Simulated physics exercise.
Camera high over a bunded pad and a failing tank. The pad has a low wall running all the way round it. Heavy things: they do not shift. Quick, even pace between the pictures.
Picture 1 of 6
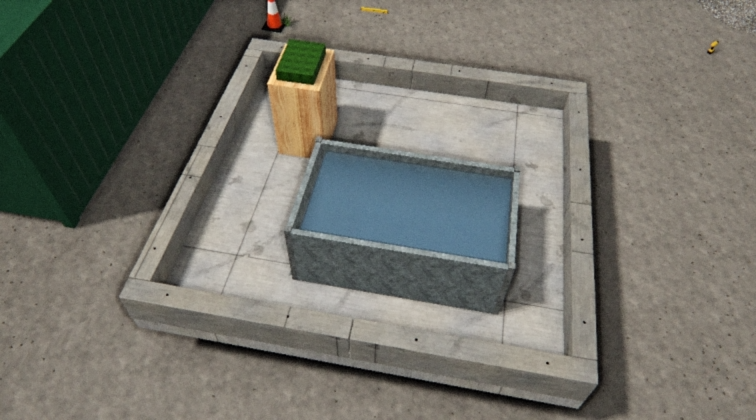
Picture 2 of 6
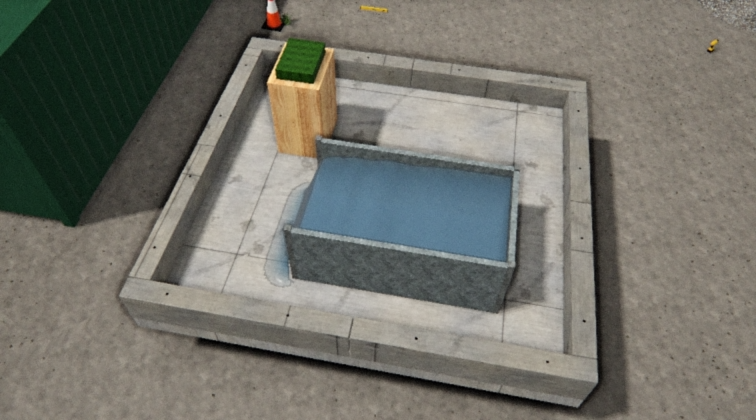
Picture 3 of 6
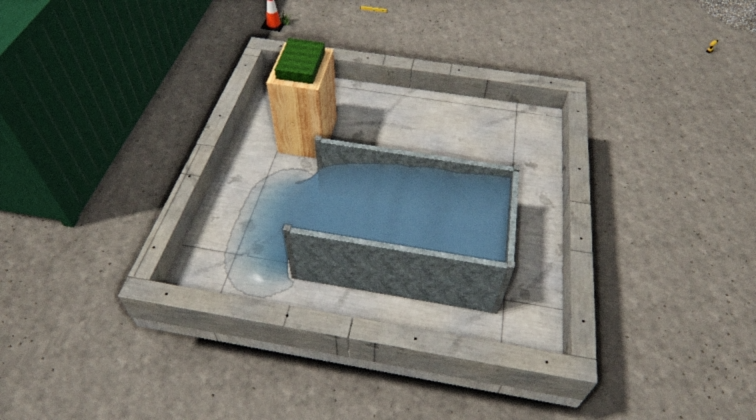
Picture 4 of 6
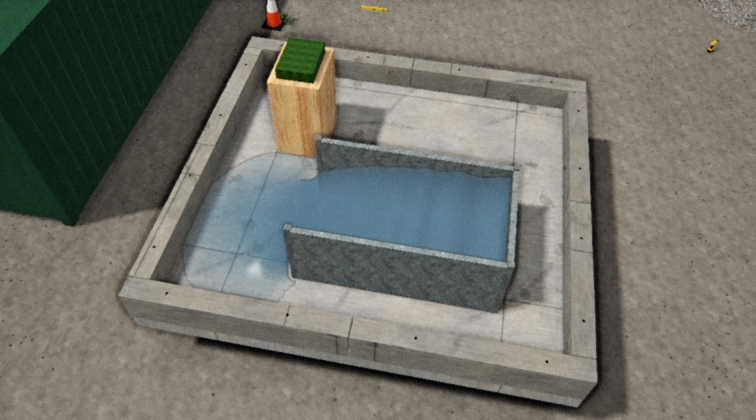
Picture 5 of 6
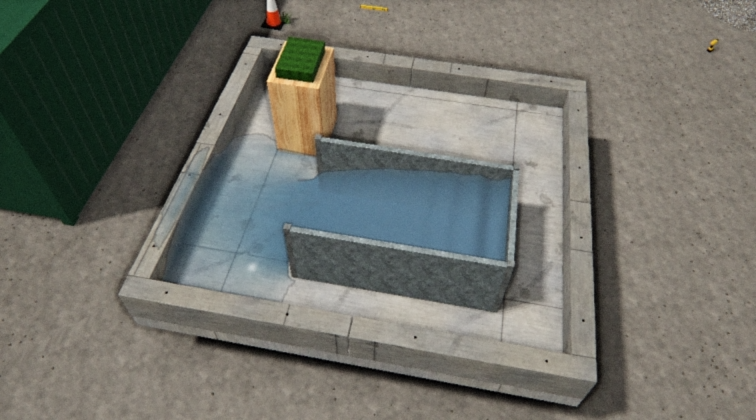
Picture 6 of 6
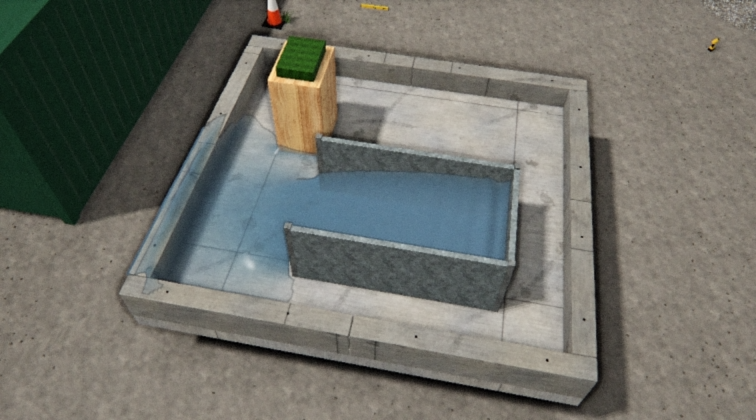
A low concrete wall ringed a pad where a full gray tank lost its left side, and blue water poured out leftward, spread across the floor past a wooden planter, and reached the wall.
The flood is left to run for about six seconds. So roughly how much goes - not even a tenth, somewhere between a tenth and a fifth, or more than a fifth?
Tenth up to fifth.
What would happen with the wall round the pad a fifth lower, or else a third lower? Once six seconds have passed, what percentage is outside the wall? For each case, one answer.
The first case gives roughly 20 in a hundred and the second roughly 28 in a hundred.
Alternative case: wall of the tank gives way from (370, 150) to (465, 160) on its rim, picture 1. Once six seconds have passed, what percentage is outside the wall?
Close to 4 per cent, I reckon.
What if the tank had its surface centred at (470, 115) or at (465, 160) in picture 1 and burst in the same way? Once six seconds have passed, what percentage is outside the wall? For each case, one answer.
In turn: Around 2 and 6 per cent.
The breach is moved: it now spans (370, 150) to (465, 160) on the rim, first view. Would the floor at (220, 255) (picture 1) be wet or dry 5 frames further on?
Untouched.
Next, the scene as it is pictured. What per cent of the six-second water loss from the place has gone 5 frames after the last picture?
I'd estimate close to 30 per cent.
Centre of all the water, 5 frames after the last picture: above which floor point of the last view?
The water's middle lies around (321, 228).
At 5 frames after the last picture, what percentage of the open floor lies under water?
That works out at 35 %.
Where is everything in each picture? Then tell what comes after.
In the first picture, the open tank at (407, 204) is whole and still.
In the second picture, water pours out at (311, 215) and has run to (286, 282).
In the third picture, the front is at (242, 279), out from the gap at (311, 219).
In the fourth picture, the front is at (191, 265), out from the gap at (311, 220).
In the fifth picture, the front is at a hidden place, out from the gap at (311, 220).
In the sixth picture, the front is at (242, 120), out from the gap at (312, 220).
A moment on, water covers 30 % of the floor; the low wall has let 1 % over.
Next, water covers 35 % of the floor; the low wall has let 4 % over.
Then, water covers 55 % of the floor; the low wall has let 11 % over.
Later, water covers 80 % of the floor; the low wall has let 13 % over.
In the end, water covers 80 % of the floor; the low wall has let 13 % over.
